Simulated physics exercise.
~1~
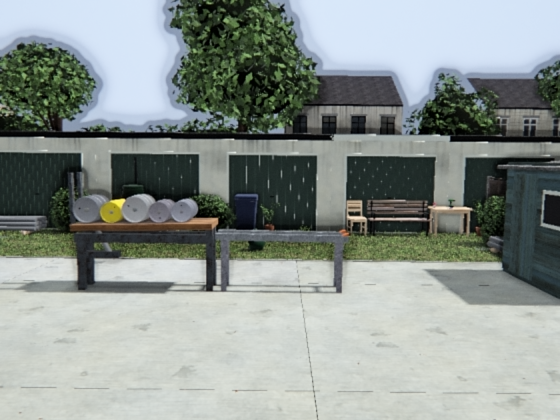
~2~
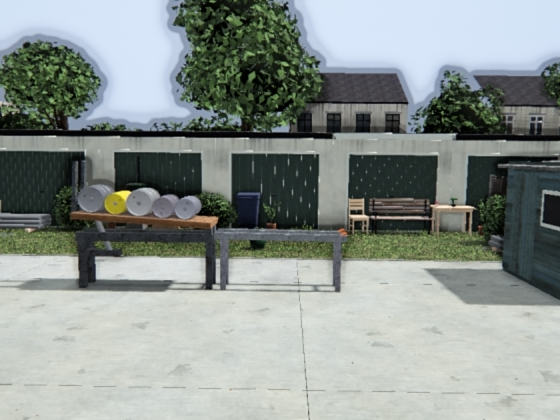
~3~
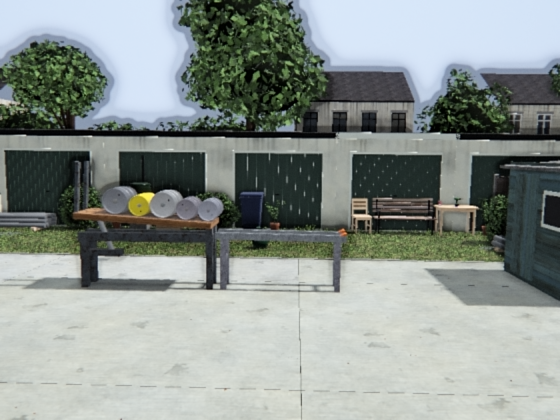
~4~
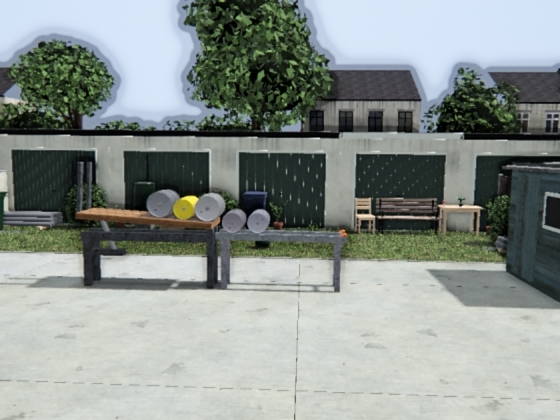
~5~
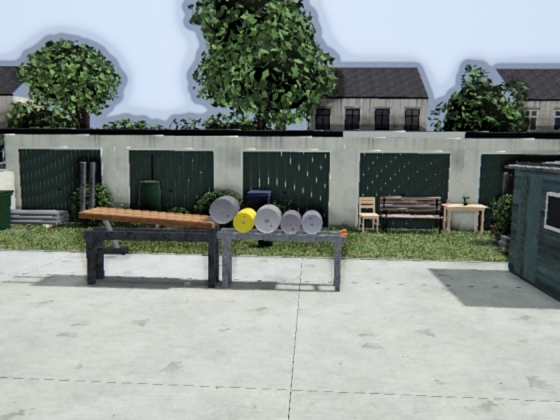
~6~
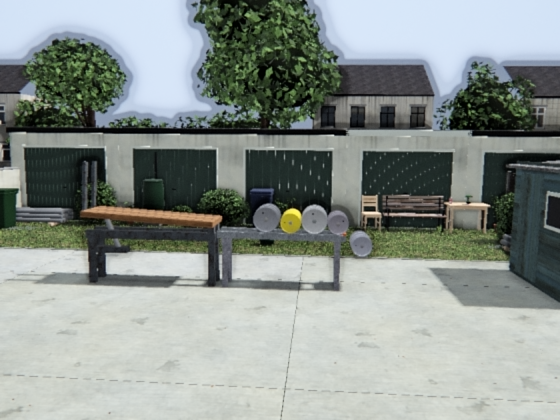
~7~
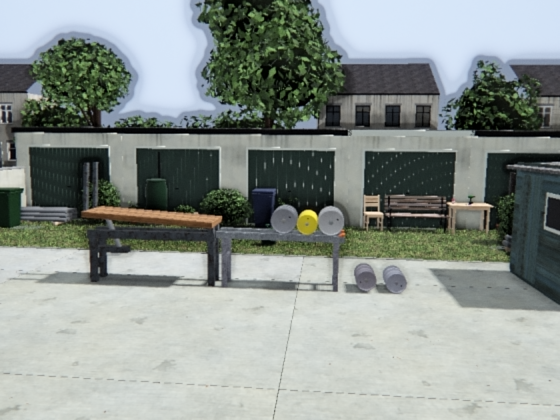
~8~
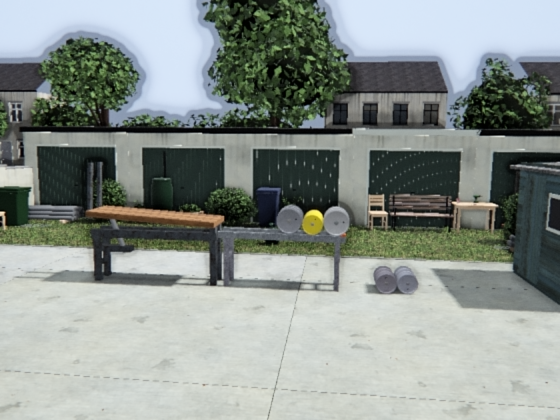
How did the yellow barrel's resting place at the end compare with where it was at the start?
It started on the wooden deck on the left and ended up on the grey rack to the right, near its far end.
